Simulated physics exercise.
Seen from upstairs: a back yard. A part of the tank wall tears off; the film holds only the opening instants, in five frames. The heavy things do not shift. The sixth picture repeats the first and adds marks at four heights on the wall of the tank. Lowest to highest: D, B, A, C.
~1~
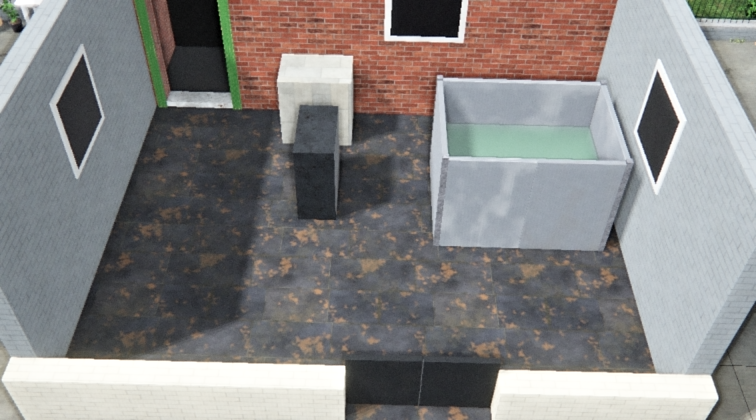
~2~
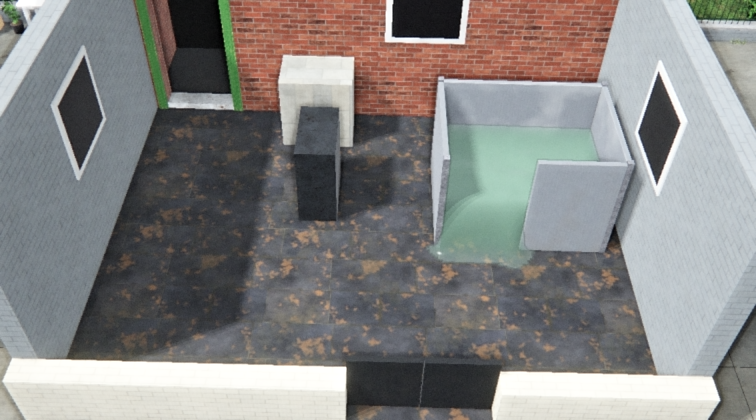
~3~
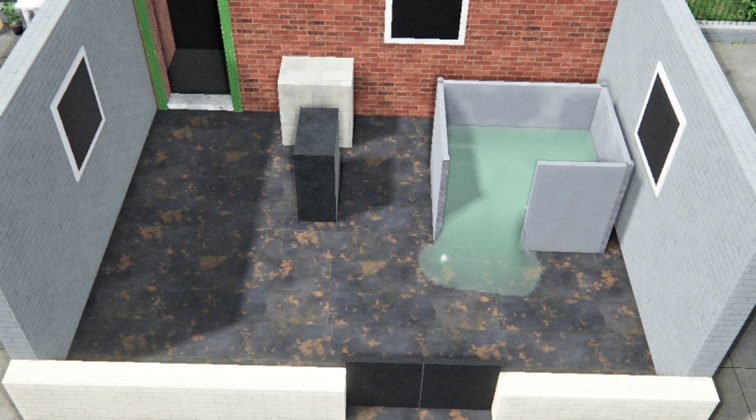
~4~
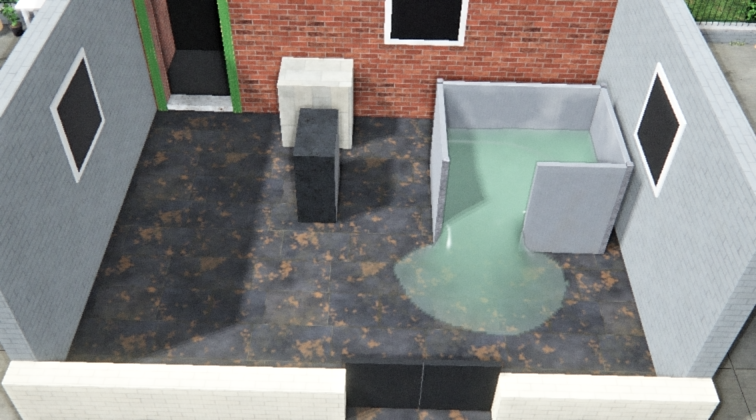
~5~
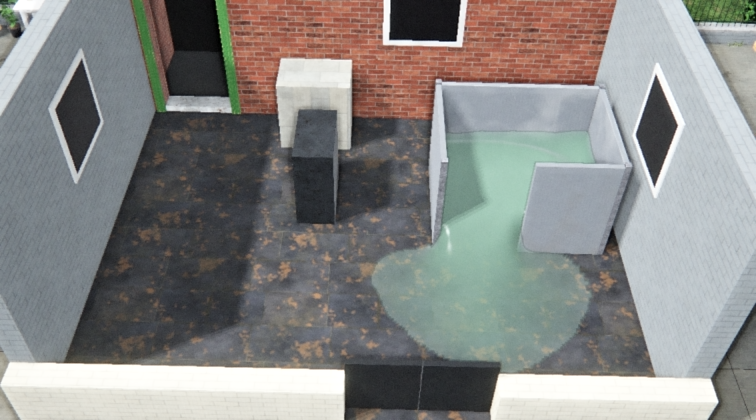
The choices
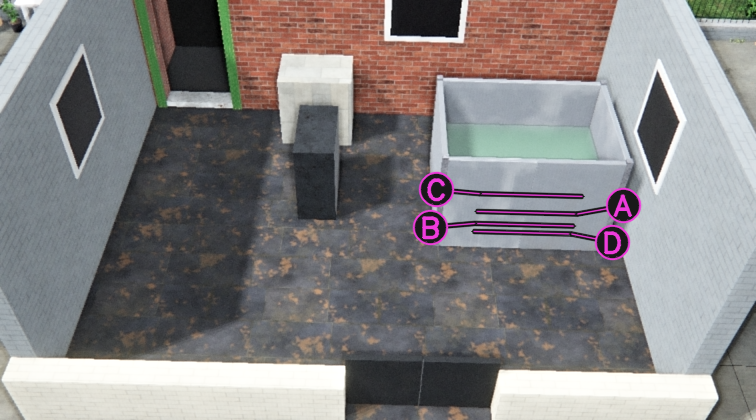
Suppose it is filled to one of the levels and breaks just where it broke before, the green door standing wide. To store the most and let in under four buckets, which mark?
Choose A.
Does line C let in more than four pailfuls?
Yes, it does.
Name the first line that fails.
Line C.
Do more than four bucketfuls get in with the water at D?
No, that is safe.
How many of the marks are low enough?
Three of them.
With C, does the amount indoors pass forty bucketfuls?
No.
On the marked copy, A at (527, 212); B at (524, 224); C at (531, 195); D at (522, 232); from the bottom up D, B, A, C.
Choosing A, a splash gets over, under a bucket.
Choosing B, nothing gets over.
Choosing C, about 12 bucketfuls get in.
Choosing D, nothing gets over.
